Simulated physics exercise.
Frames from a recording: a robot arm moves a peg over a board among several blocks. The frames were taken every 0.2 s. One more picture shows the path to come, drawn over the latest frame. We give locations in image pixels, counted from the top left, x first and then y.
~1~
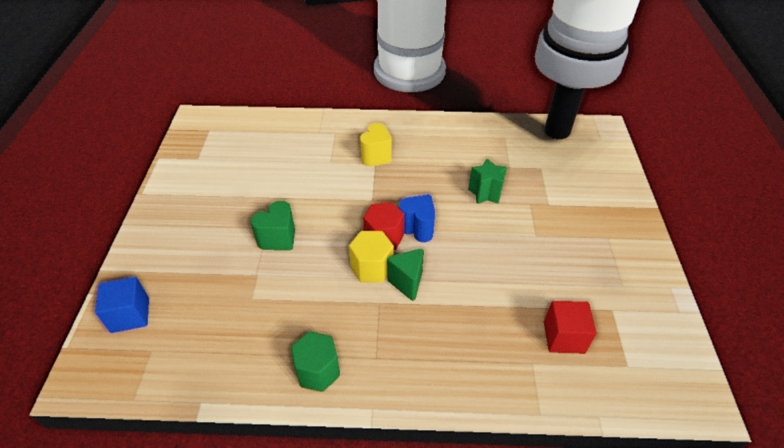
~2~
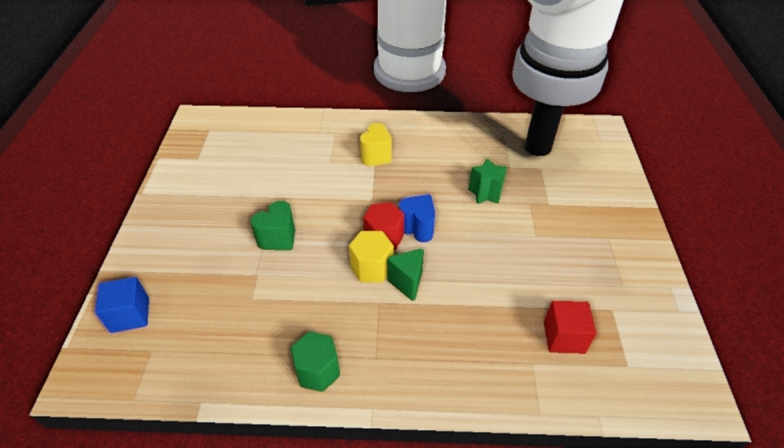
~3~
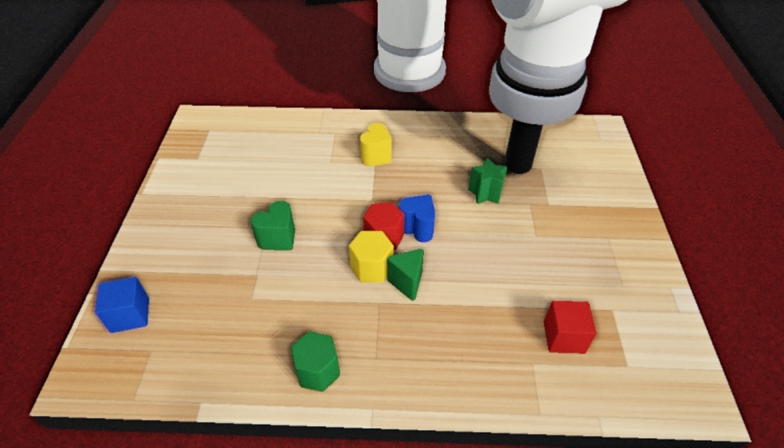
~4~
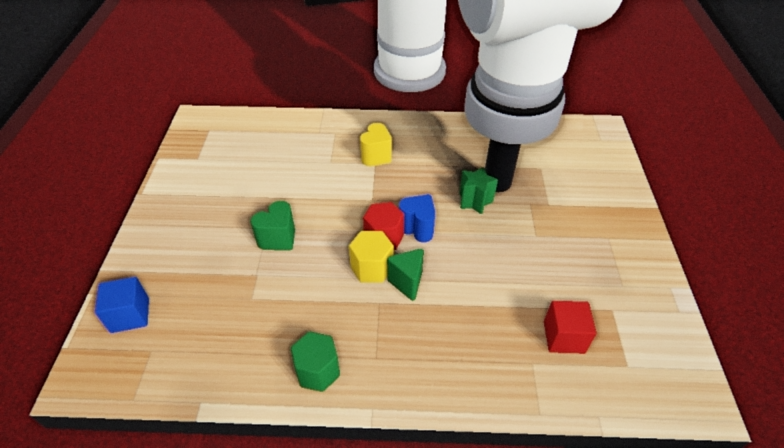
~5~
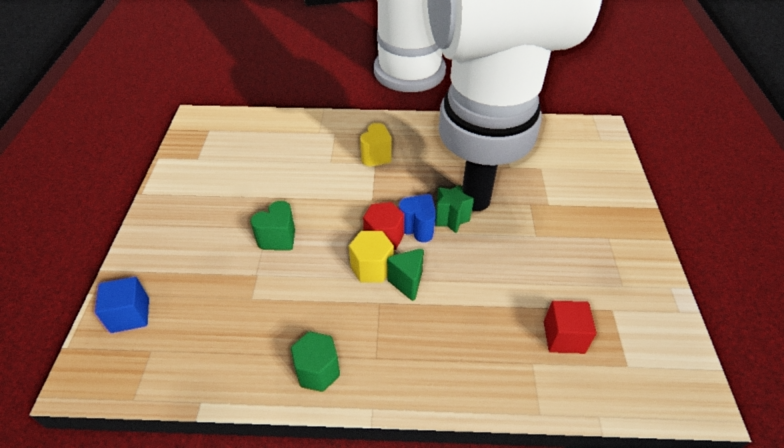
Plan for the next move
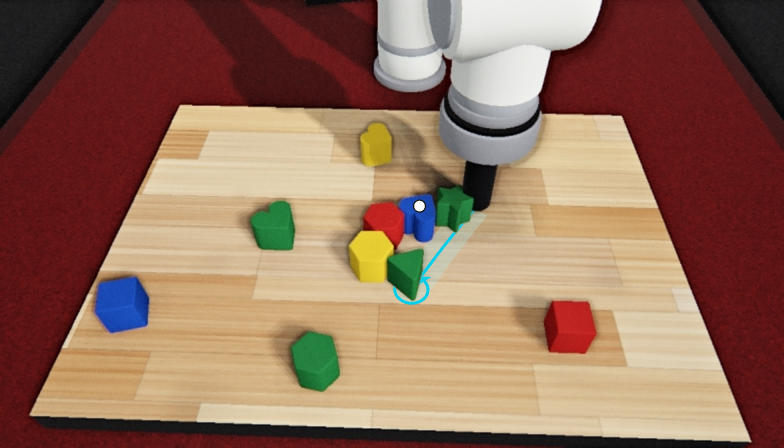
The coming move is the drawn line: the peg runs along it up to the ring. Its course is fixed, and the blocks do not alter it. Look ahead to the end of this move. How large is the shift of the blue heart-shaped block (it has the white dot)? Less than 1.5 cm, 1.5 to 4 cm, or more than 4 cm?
By the end of the path, it will have gone past 4 cm.
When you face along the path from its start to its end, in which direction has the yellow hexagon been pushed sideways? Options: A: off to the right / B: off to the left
I'll go with A - off to the right.
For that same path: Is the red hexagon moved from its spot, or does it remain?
When the path is over, the red hexagon has left its spot.
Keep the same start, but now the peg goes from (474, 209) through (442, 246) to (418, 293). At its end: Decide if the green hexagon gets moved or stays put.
The answer is that it remains undisturbed.
The line goes in a line from (474, 209) to (411, 289); the dot is on the blue heart-shaped block.
What follows on the original path. One third of the way, peg (455, 226); red hexagon (365, 215); blue heart-shaped block (398, 215), turned 60° clockwise; green star (431, 221).
Two thirds of the way, peg (434, 252); yellow hexagon (361, 248), turned 35° anticlockwise; red hexagon (347, 211), turned 10° clockwise; green triangular block (406, 267); blue heart-shaped block (378, 222), turned 100° clockwise; green star (405, 241), turned 25° clockwise.
At the end, peg (412, 282); yellow hexagon (351, 248), turned 40° anticlockwise; red hexagon (345, 210), turned 15° clockwise; green triangular block (382, 289), turned 15° clockwise; blue heart-shaped block (375, 223), turned 105° clockwise; green star (388, 250), turned 70° clockwise.
